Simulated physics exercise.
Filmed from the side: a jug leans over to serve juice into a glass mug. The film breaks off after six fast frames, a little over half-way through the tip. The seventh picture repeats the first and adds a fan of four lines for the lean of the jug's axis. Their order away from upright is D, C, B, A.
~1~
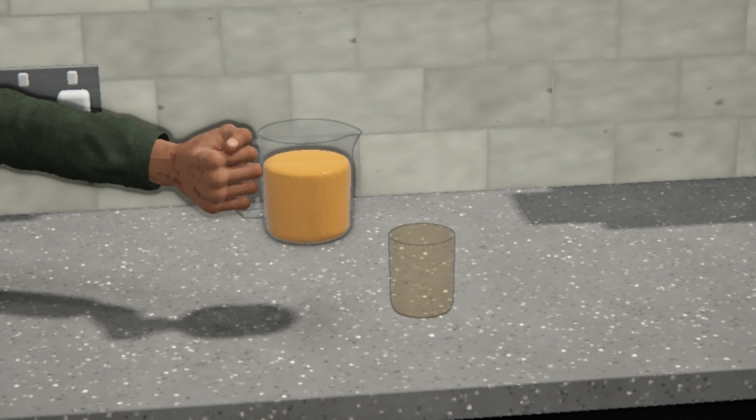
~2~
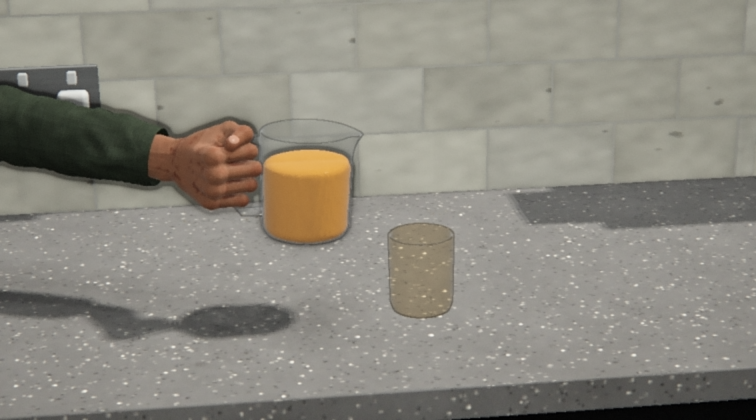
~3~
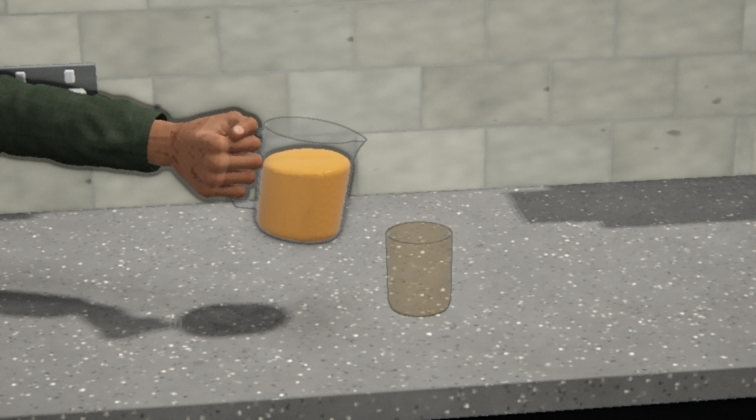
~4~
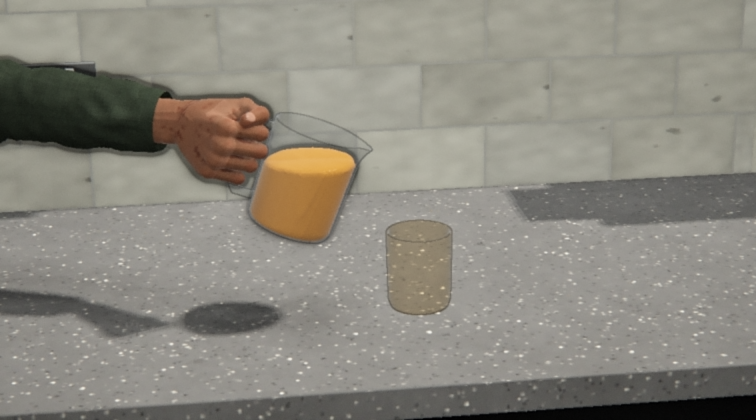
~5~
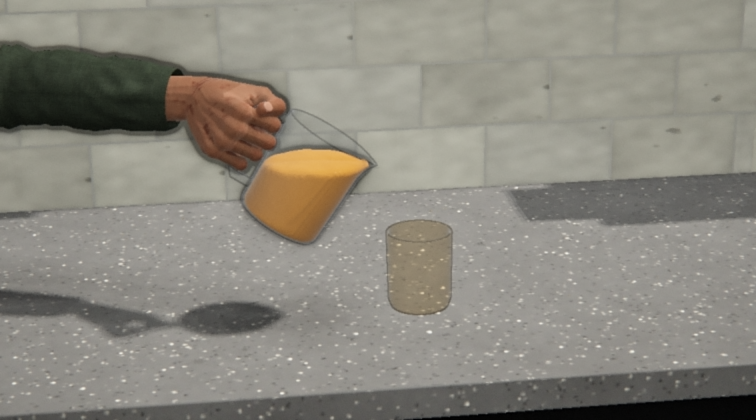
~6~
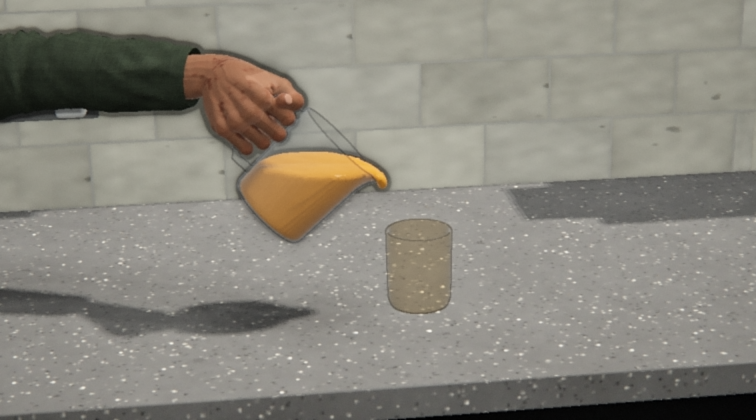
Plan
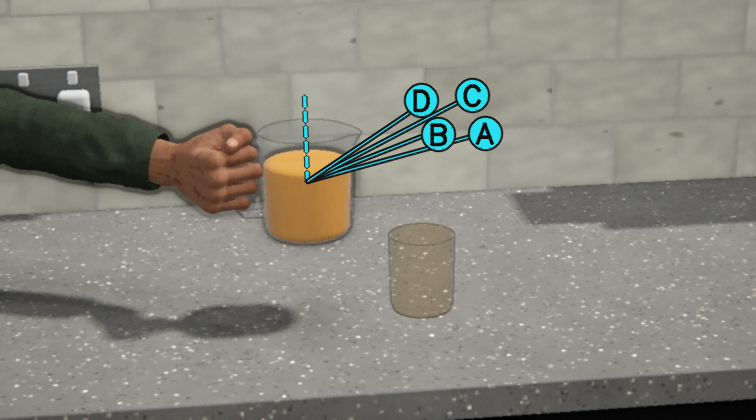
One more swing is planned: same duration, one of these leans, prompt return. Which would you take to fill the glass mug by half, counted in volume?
Use line D.
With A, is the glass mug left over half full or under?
Over half.
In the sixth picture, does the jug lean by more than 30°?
Yes, it does.
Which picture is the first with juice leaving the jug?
In picture 6.
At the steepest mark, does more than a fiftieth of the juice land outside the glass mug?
Yes, it does.
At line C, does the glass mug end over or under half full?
Over.
On the marked copy, A at (469, 137); B at (421, 136); C at (456, 102); D at (408, 113).
If A is chosen, the glass mug is filled to the brim; 10 % of the juice is spilt.
If B is chosen, the glass mug ends with about 94 % of what it can hold.
If C is chosen, the glass mug ends with about 72 % of what it can hold.
If D is chosen, the glass mug ends with about 50 % of what it can hold.
